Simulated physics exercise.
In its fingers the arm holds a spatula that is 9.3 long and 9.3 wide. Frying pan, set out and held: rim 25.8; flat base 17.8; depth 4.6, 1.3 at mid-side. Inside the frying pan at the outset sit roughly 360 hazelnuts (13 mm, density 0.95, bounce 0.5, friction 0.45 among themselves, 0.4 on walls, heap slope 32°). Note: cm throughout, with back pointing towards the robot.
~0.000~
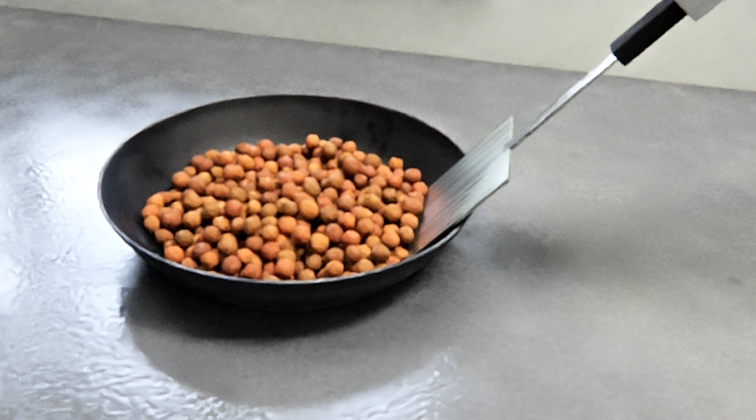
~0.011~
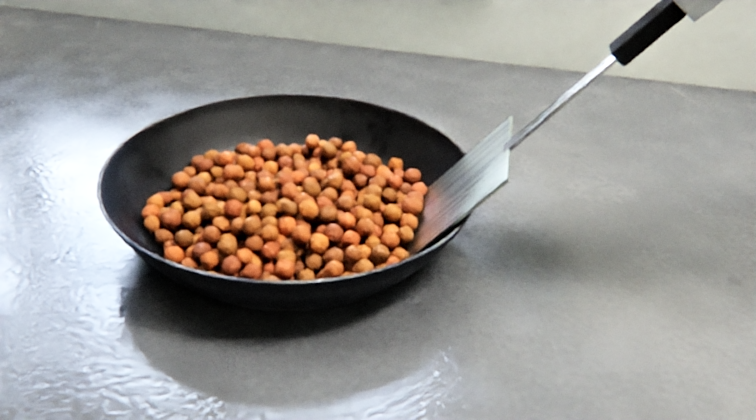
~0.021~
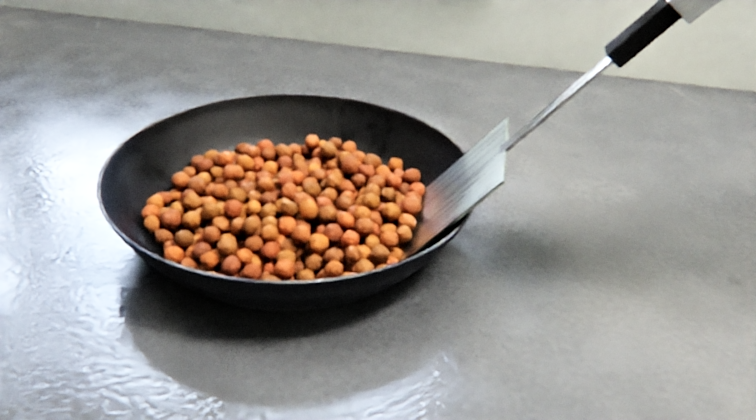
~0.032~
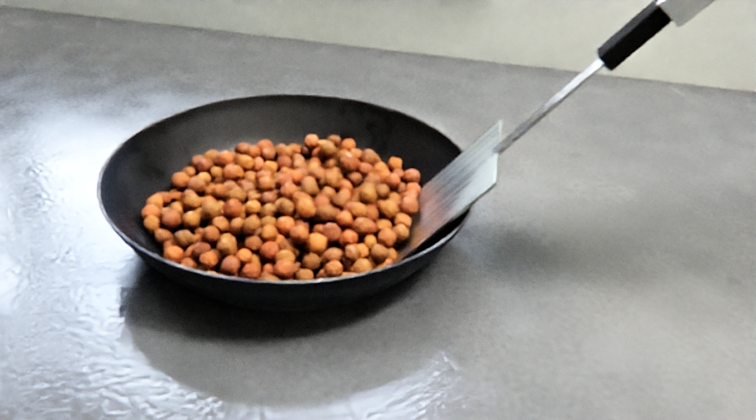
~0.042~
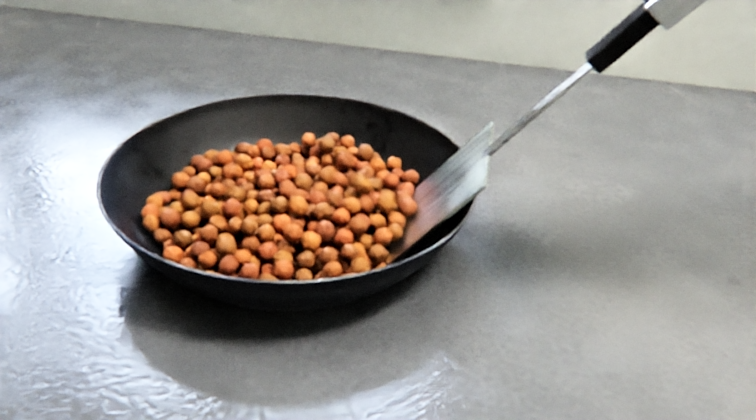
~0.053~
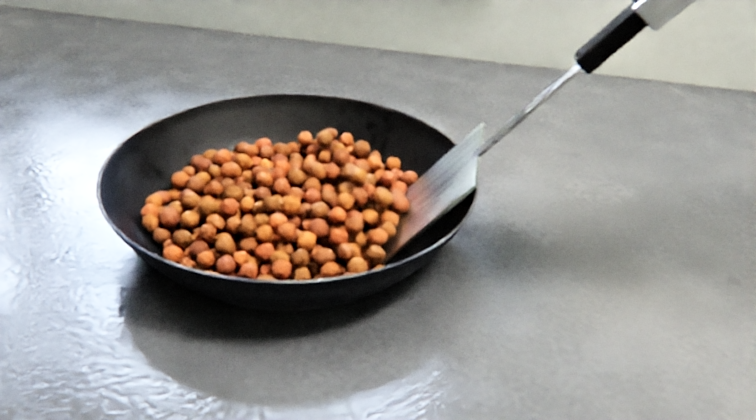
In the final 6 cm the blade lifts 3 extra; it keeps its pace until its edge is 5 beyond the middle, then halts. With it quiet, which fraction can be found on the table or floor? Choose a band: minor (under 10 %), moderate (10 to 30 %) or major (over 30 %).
Minor.
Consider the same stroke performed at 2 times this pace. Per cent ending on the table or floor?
15 %.
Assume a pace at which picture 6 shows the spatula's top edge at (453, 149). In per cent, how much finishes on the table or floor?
That share would be some 15 percent.
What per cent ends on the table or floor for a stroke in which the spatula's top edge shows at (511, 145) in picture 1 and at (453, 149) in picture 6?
Some 15 percent ends up on the table or floor.
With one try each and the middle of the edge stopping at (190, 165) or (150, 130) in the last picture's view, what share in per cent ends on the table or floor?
Estimates, in order: 10 % and 35 %.
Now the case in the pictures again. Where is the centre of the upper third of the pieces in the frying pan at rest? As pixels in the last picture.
Somewhere around (189, 170) in the last picture.
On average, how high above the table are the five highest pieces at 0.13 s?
5 cm.
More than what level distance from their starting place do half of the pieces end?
I'd guess close to 3 centimetres.
After 0.13 s, sloping 52°, highest piece 5 above the table; 358 in the frying pan.
After 0.21 s, sloping 52°, highest piece 6 above the table; 358 in the frying pan.
After 0.45 s, sloping 52°, highest piece 6 above the table; 352 in the frying pan, 5 on the table or floor, 1 on the blade or in flight.
After 1.50 s, sloping 52°, highest piece 6 above the table; 352 in the frying pan, 6 on the table or floor.
At rest, 352 in the frying pan, 6 on the table or floor. That is 2 % on the table or floor.
